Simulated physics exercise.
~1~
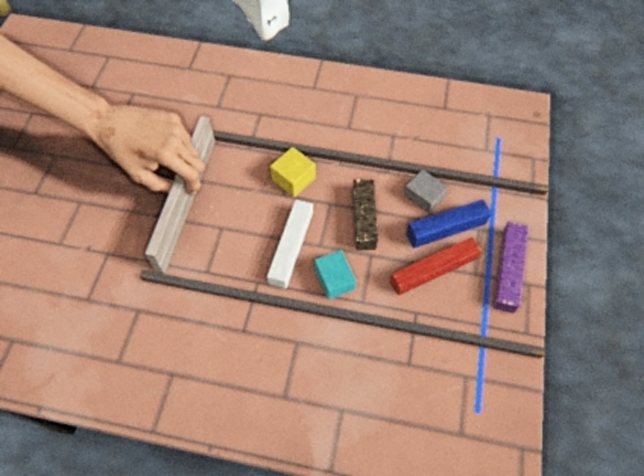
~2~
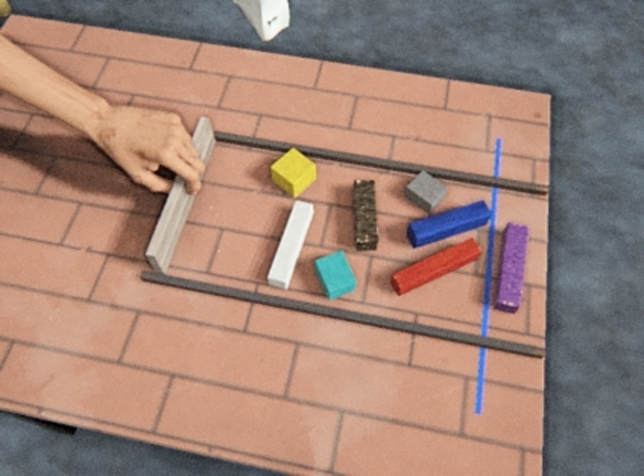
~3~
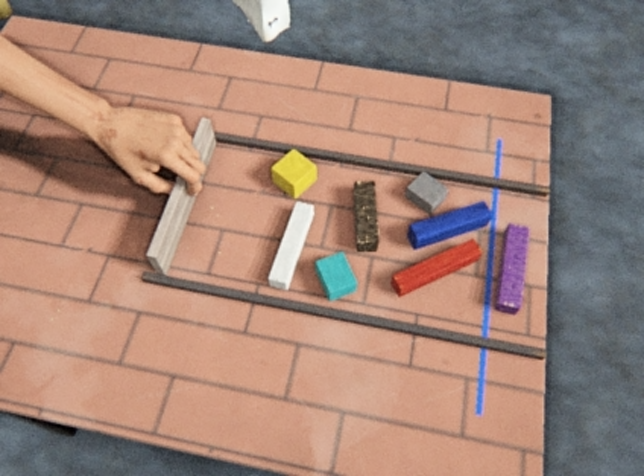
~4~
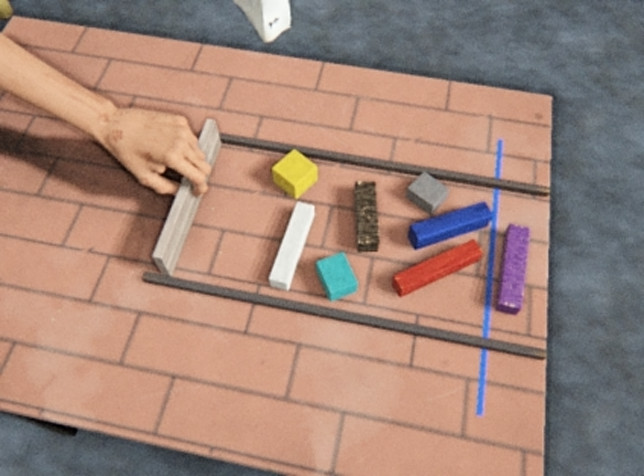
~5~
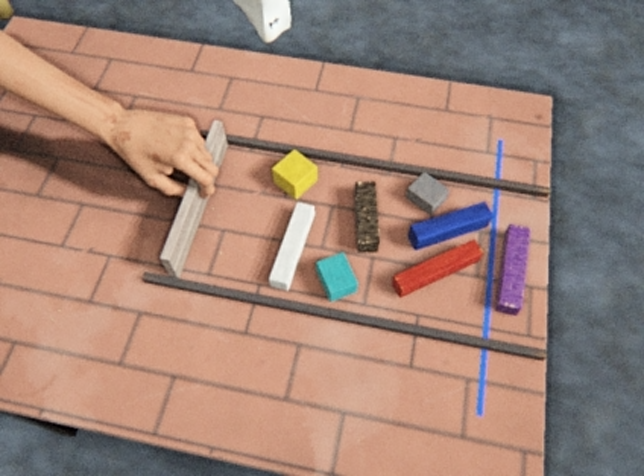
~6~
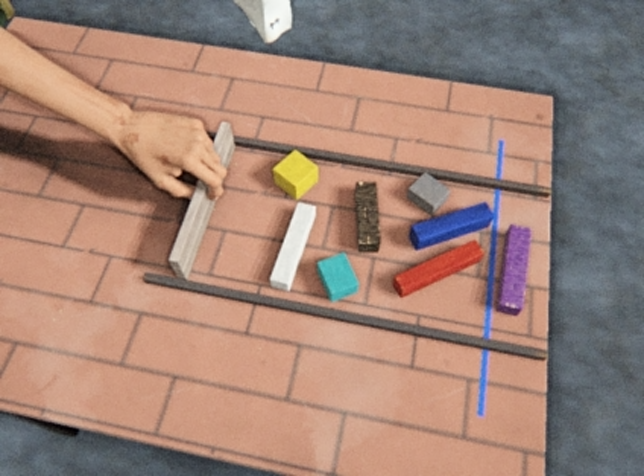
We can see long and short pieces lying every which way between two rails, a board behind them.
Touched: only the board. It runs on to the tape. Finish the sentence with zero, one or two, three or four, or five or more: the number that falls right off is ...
The number that falls right off is three or four.
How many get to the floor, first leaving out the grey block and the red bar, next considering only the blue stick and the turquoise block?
2 in the first try, 1 in the second.
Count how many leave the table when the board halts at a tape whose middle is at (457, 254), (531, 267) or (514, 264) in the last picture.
Try 1: 1; try 2: 6; try 3: 5.
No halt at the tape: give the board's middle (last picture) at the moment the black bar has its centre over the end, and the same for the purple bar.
Approx. (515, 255) / approx. (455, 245) for the other.
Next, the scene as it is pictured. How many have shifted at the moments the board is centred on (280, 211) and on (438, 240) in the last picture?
Respectively 1 and 8.
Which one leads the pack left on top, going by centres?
Closest at the end: The grey block.
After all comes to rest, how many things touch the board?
At rest, 2 are in contact.
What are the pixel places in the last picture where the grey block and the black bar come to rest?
First (548, 206), then (534, 250).
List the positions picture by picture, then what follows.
In the first frame, purple bar (511, 266); blue stick (448, 224); red bar (436, 266); board (183, 192); tape (490, 258).
In the second frame, blue stick (449, 224); black bar (365, 215).
In the third frame, red bar (437, 268); board (184, 194).
In the fourth frame, purple bar (513, 268); turquoise block (337, 277).
In the fifth frame, blue stick (450, 226); grey block (427, 194).
In the sixth frame, purple bar (514, 269); blue stick (451, 226); red bar (438, 269); board (205, 198); tape (492, 260).
Early on, none off yet; purple bar at rest near (514, 269); blue stick at rest near (451, 226); red bar at rest near (438, 269).
A while later, none off yet; purple bar at rest near (514, 269); blue stick moving near (461, 227); red bar travelled a little near (456, 268).
Further along, none off yet; purple bar travelled a little near (544, 276); blue stick travelled about its own width near (520, 236); red bar travelled about its own width near (520, 279).
Finally, the number that fall off is three or four; lost, red bar, blue stick and purple bar.
